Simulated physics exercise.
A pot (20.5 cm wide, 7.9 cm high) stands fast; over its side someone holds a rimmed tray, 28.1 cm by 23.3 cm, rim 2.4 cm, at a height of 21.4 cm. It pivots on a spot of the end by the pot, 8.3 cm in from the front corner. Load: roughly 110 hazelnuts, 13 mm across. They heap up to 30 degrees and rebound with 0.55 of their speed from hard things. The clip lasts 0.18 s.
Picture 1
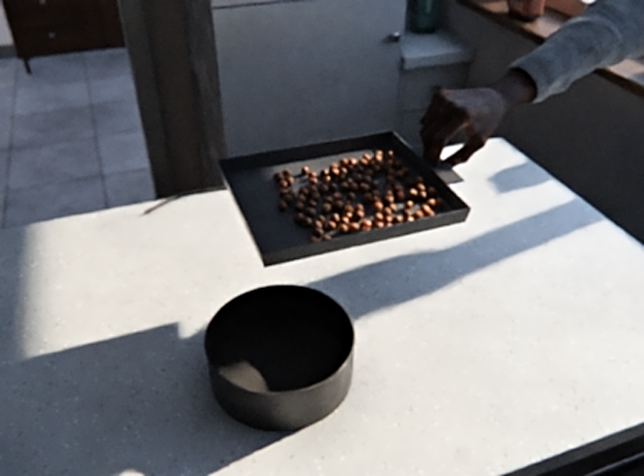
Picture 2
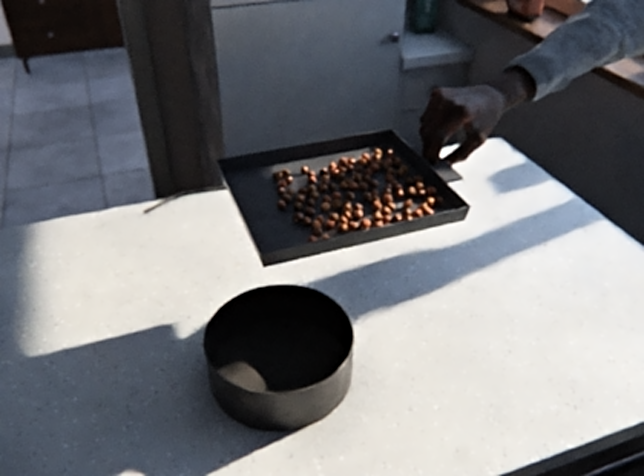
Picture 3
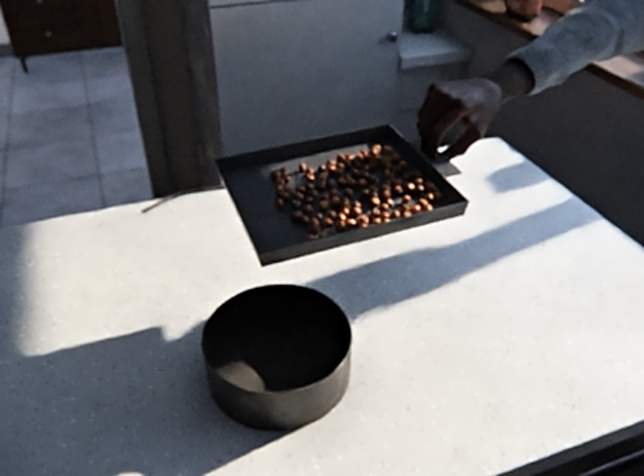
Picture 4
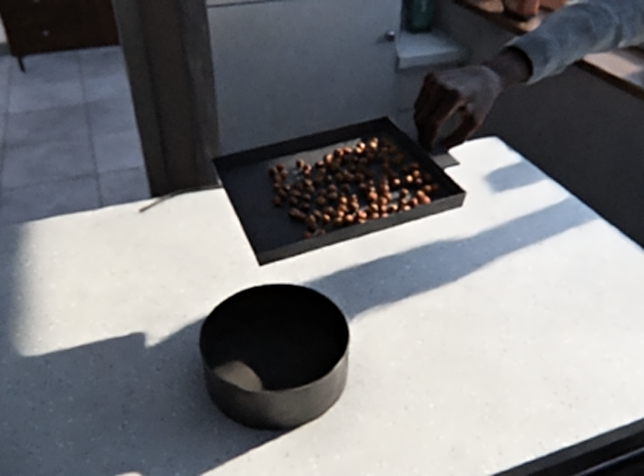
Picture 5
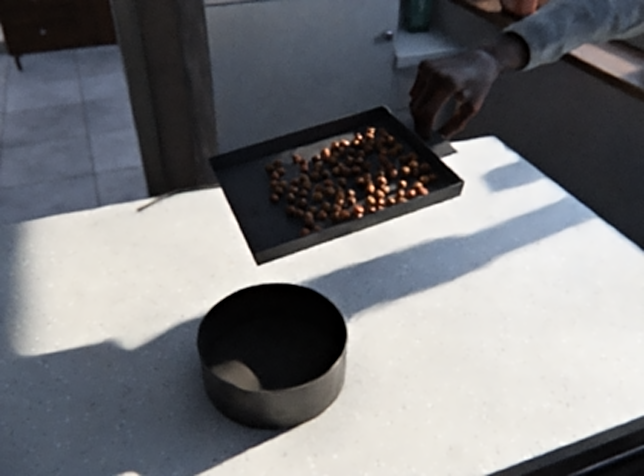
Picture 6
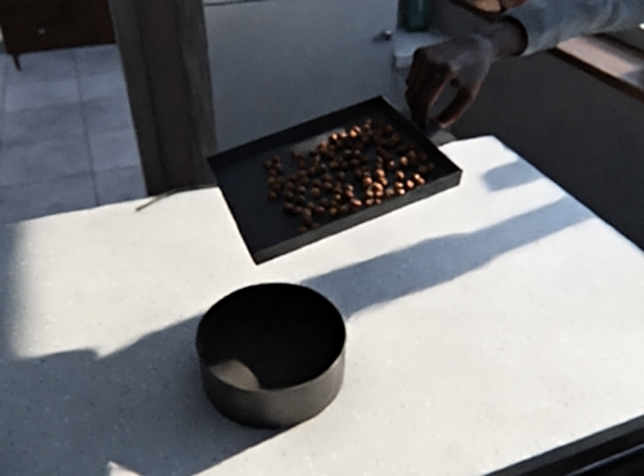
A dark hand in a grey-blue sleeve reaches in from the upper right, holding a black rimmed tray above a pale, sunlit worktop seen from above at an angle. Brown hazelnuts lie spread across the tray, and a round black pot stands below it near the front. The hand slowly raises the tray's right end, slanting it leftward, while the nuts stay clustered and the view shifts very slightly.
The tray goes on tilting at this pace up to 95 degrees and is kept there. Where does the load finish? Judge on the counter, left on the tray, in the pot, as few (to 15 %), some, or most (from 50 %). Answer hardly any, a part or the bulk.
Counter the bulk, tray hardly any, pot a part.
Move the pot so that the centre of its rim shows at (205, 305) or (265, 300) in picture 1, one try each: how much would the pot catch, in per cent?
Some 85 and 45 per cent.
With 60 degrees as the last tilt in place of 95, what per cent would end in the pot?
Then about 5 per cent.
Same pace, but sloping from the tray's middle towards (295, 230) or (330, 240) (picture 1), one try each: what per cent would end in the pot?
About 100 and 75 per cent.
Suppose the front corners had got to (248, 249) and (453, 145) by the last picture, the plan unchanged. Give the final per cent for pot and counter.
Pot 10, counter 90.
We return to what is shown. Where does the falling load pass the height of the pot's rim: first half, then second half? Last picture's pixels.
At about (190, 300), then at (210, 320).
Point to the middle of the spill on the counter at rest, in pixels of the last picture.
At about (146, 338).
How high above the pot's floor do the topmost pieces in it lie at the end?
Roughly 1.5 cm.
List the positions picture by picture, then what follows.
The first picture shows tray tilt 0 degrees, front corners at (264, 252) and (468, 207); middle of the pieces at (354, 188); pot at (280, 333).
The second picture shows tray tilt 1 degrees, front corners at (263, 252) and (467, 205); middle of the pieces at (353, 187).
The third picture shows tray tilt 2 degrees, front corners at (260, 252) and (466, 200); middle of the pieces at (351, 184).
The fourth picture shows tray tilt 5 degrees, front corners at (257, 252) and (464, 192), lowest corner left front; middle of the pieces at (349, 179).
The fifth picture shows tray tilt 8 degrees, front corners at (254, 251) and (461, 181), lowest corner left front; middle of the pieces at (346, 172).
The sixth picture shows tray tilt 12 degrees, front corners at (251, 252) and (459, 170), lowest corner left front; middle of the pieces at (343, 166); pot at (272, 331).
Then, 0.43 s after the last picture, tilt 52 degrees; the tray holds 100 %, the pot 0 %.
Then, 0.70 s after the last picture, tilt 79 degrees; the tray holds 80 %, the pot 0 %.
Then, 1.08 s after the last picture, tilt 95 degrees; the tray holds 30 %, the pot 5 %.
In the end, counter 70 %, tray 0 %, pot 30 %.
